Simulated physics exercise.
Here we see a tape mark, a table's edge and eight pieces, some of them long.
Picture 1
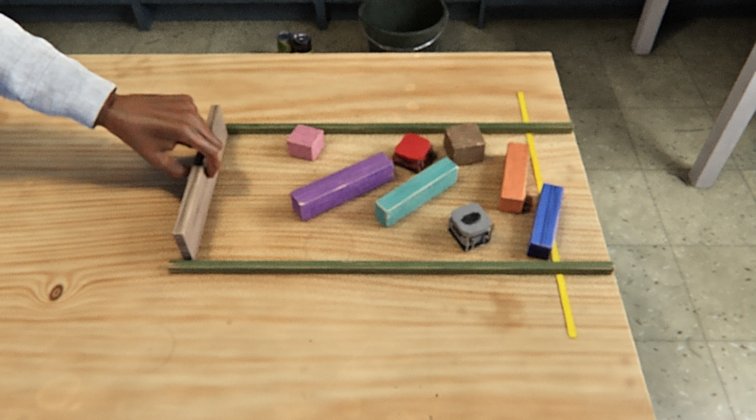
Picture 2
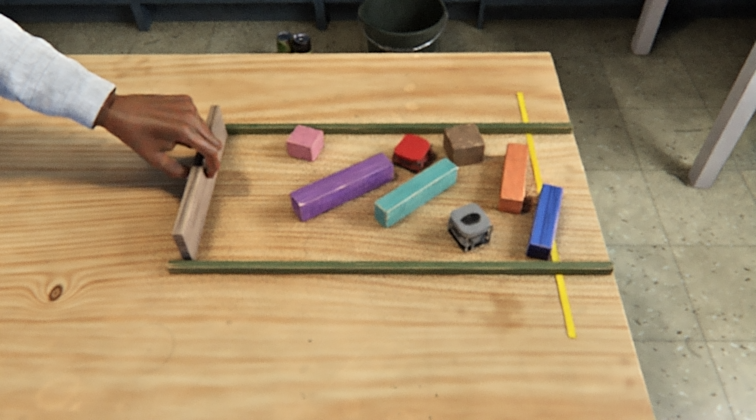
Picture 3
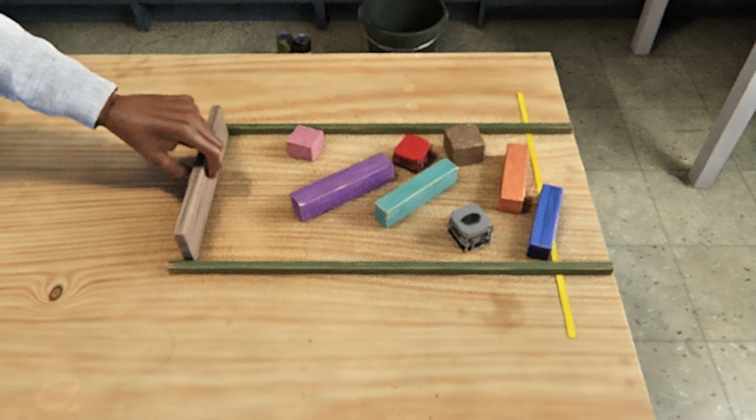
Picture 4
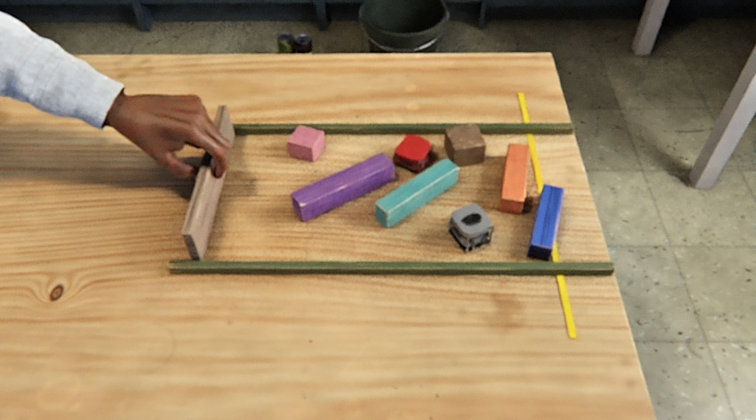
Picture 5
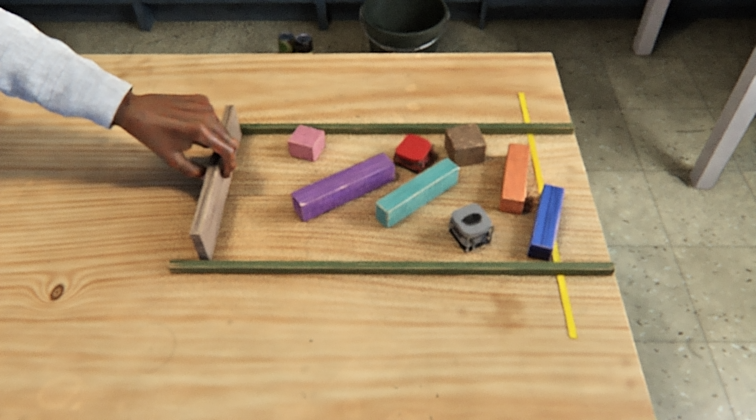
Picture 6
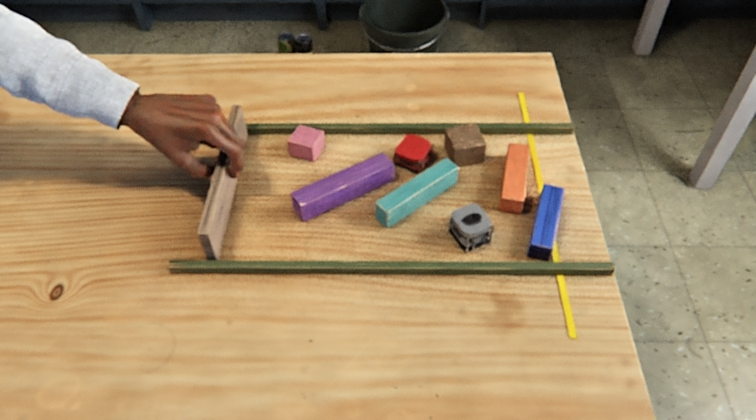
On a wooden table between two green rails, coloured blocks and bars lie near a yellow tape line; a hand holds a wooden board still at the left, then slides it slightly right, while the pieces stay in place.
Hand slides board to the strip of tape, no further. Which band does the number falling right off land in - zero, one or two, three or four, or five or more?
The count of pieces that drop is three or four, then.
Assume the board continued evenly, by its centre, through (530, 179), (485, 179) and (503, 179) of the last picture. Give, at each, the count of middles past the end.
That makes 3, 0, 0.
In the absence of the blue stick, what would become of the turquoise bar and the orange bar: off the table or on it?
Looking at each, the turquoise bar holds its spot and the orange bar drops away.
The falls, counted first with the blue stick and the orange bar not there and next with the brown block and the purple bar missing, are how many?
The counts would be 1 and 2.
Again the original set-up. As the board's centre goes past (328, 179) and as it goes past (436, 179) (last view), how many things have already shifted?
3 at one spot and 7 at the other.
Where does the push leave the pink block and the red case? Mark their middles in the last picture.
About (548, 140), and about (576, 139).
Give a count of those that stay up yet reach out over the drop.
As for overhanging, the count is 4.
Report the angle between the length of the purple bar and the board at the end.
About 15 degrees.
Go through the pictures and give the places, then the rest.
The first frame shows blue stick (546, 220); orange bar (514, 177); brown block (464, 145); board (203, 179); tape (542, 194).
The second frame shows orange bar (514, 177); board (203, 179).
The third frame shows brown block (464, 145); turquoise bar (417, 192).
The fourth frame shows blue stick (546, 221); grey case (470, 228).
The fifth frame shows orange bar (515, 178); pink block (307, 143).
The sixth frame shows blue stick (546, 221); orange bar (515, 178); brown block (465, 145); board (226, 179); tape (543, 194).
Early on, none off yet; blue stick at rest near (546, 221); orange bar at rest near (515, 178); brown block at rest near (465, 145).
A while later, none off yet; blue stick at rest near (546, 221); orange bar travelled a little near (531, 180); brown block travelled about its own width near (516, 145).
Finally, the number that fall off is three or four; lost, brown block, orange bar and blue stick.
